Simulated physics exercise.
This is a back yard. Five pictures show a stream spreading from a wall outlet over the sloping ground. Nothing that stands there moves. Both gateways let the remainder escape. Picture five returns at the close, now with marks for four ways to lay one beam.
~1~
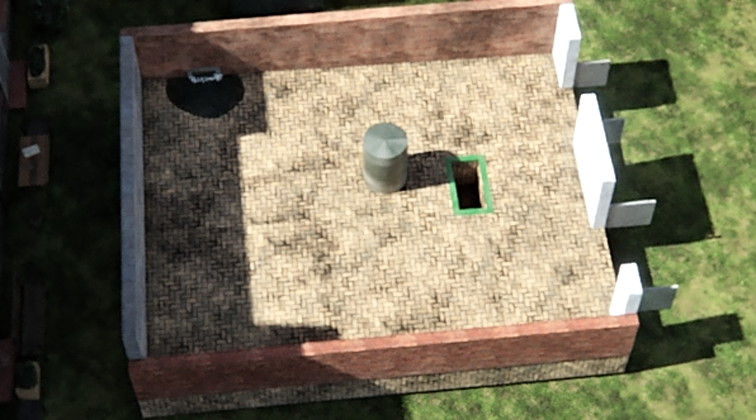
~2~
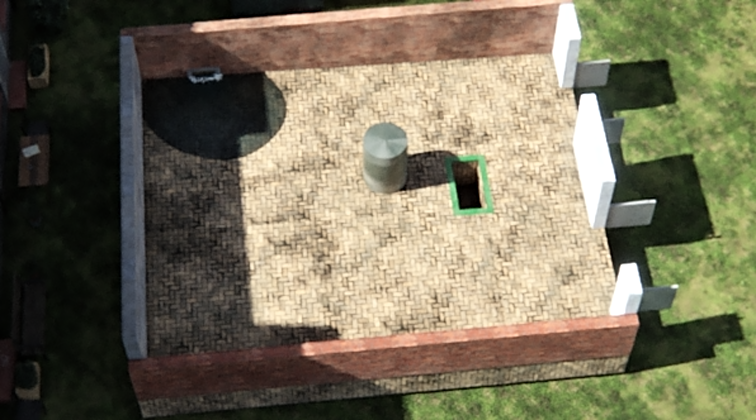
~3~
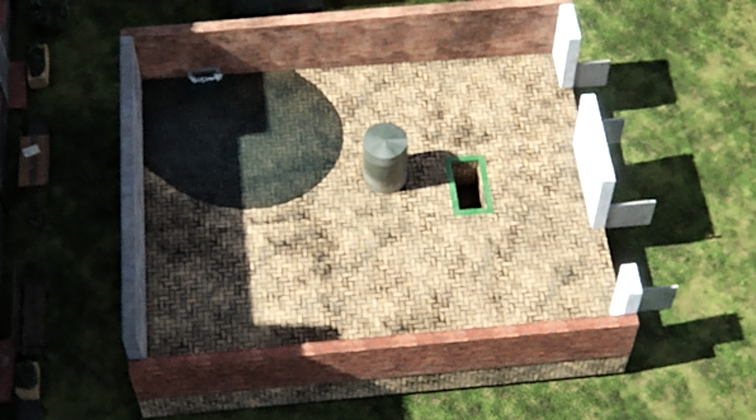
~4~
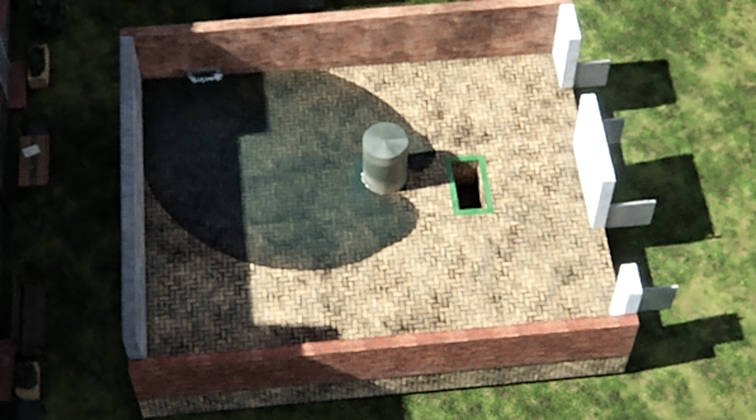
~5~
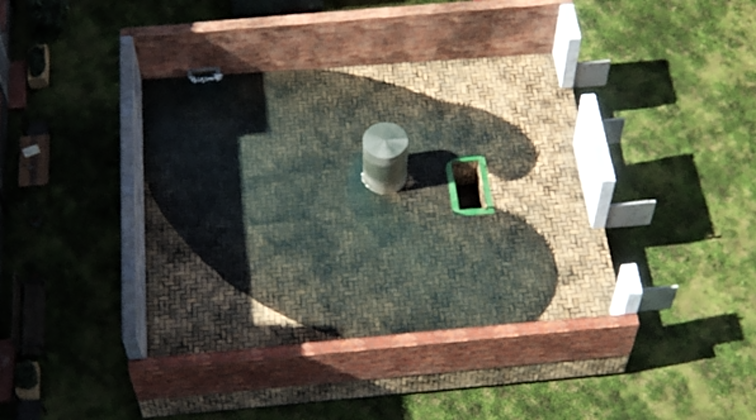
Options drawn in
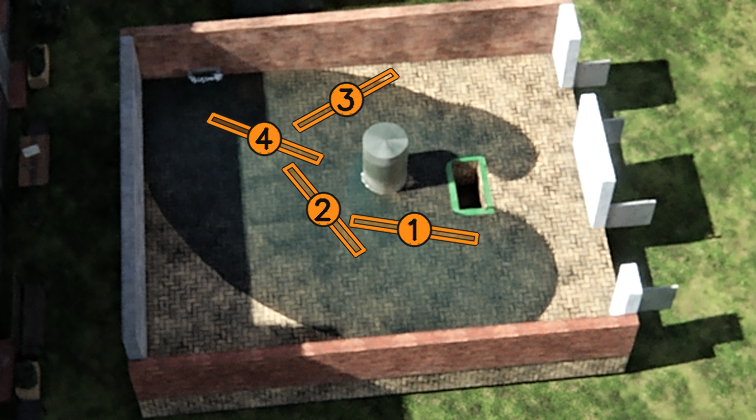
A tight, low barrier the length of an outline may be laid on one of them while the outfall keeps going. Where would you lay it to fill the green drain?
It is 1.
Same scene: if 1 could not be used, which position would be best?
Here it is position 4.
On the marked copy, 1 from (352, 220) to (476, 239); 2 from (288, 167) to (359, 252); 3 from (297, 127) to (393, 73); 4 from (210, 117) to (319, 159).
With 1, about 27 % of the stream goes into the green drain, about 73 % out by the gates.
With 2, about 12 % of the stream goes into the green drain, about 88 % out by the gates.
With 3, about 9 % of the stream goes into the green drain, about 91 % out by the gates.
With 4, about 19 % of the stream goes into the green drain, about 81 % out by the gates.
